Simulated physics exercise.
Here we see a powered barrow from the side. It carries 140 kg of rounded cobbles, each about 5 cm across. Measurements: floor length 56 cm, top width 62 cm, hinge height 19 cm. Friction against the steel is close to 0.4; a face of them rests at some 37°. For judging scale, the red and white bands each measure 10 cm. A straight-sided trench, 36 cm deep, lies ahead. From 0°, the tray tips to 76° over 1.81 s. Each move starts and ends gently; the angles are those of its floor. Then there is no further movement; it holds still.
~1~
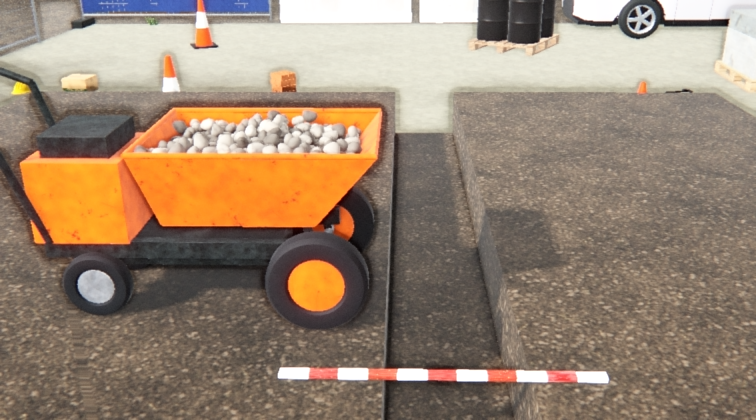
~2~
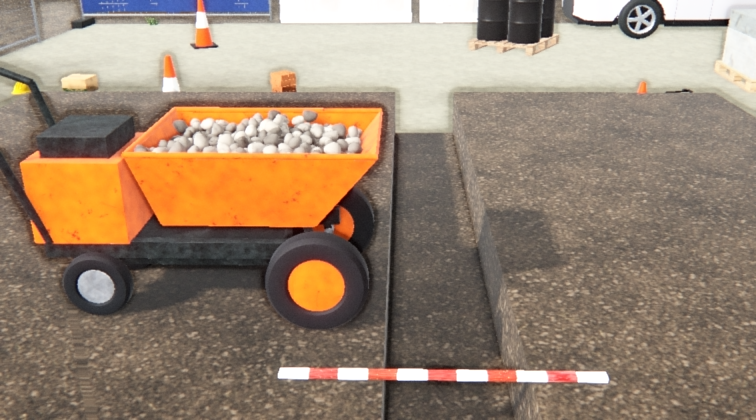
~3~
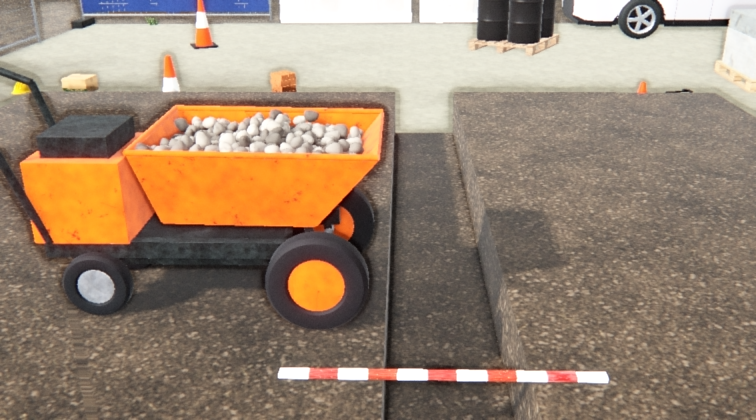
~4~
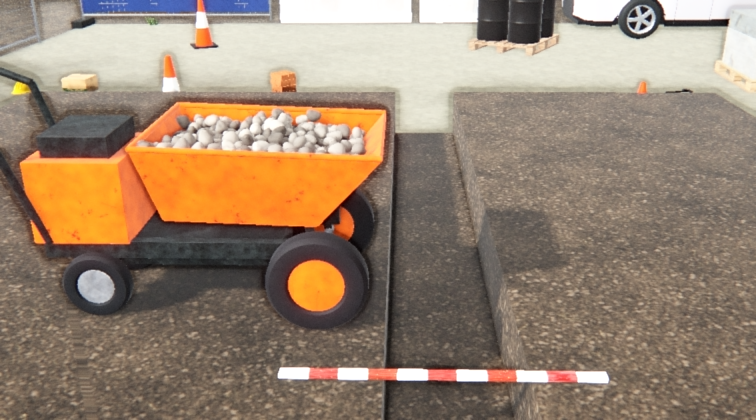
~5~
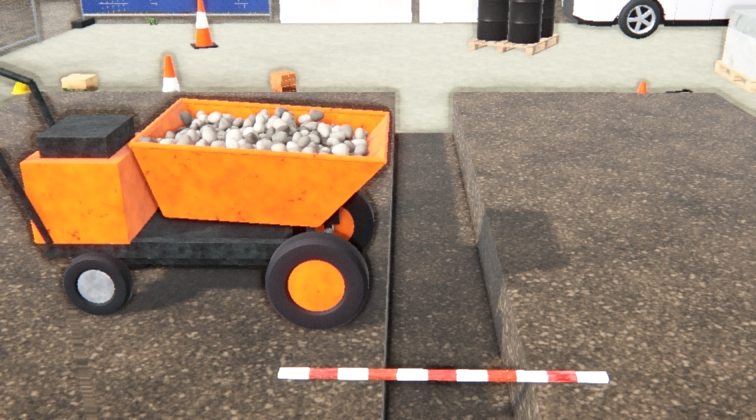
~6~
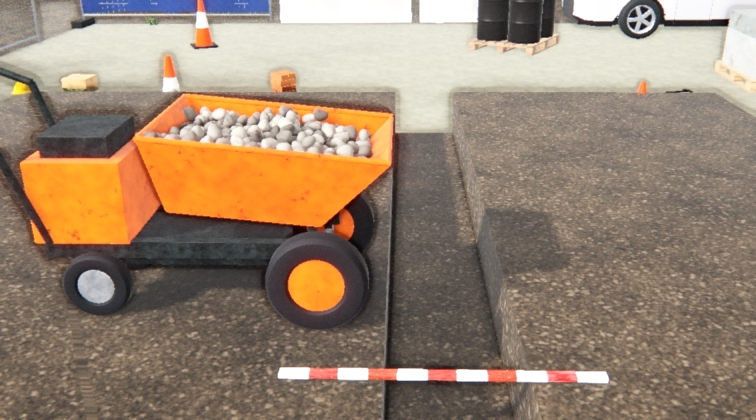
In a yard beside a straight-sided trench, an orange powered barrow loaded with rounded grey cobbles stands still on dark ground, then its tray tilts slightly, the left end rising a little while the stones stay heaped inside.
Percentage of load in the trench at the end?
75 per cent.
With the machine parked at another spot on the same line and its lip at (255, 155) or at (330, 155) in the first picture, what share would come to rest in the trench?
Near 85 and near 100 percent.
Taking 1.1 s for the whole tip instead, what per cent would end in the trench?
With that timing, about 70 per cent.
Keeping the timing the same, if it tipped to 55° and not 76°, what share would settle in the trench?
Share in trench: Approx. 50%.
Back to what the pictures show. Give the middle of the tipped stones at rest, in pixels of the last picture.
Centre estimate: Around (479, 349).
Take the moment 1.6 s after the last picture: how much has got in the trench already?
Some 45 per cent.
Then, 1.1 s after the last picture the floor is at 64°, 96 % in the tray, 4 % in the trench; the foremost stones are at (499, 266).
Then, 1.6 s after the last picture the floor is at 76°, 31 % in the tray, 46 % in the trench, 23 % past the trench; the foremost stones are at (633, 297).
Then, 2.0 s after the last picture the floor is at 76°, 9 % in the tray, 66 % in the trench, 25 % past the trench; the foremost stones are at (679, 281).
Then, 3.9 s after the last picture the floor is at 76°, 0 % in the tray, 75 % in the trench, 25 % past the trench; the foremost stones are at (695, 280).
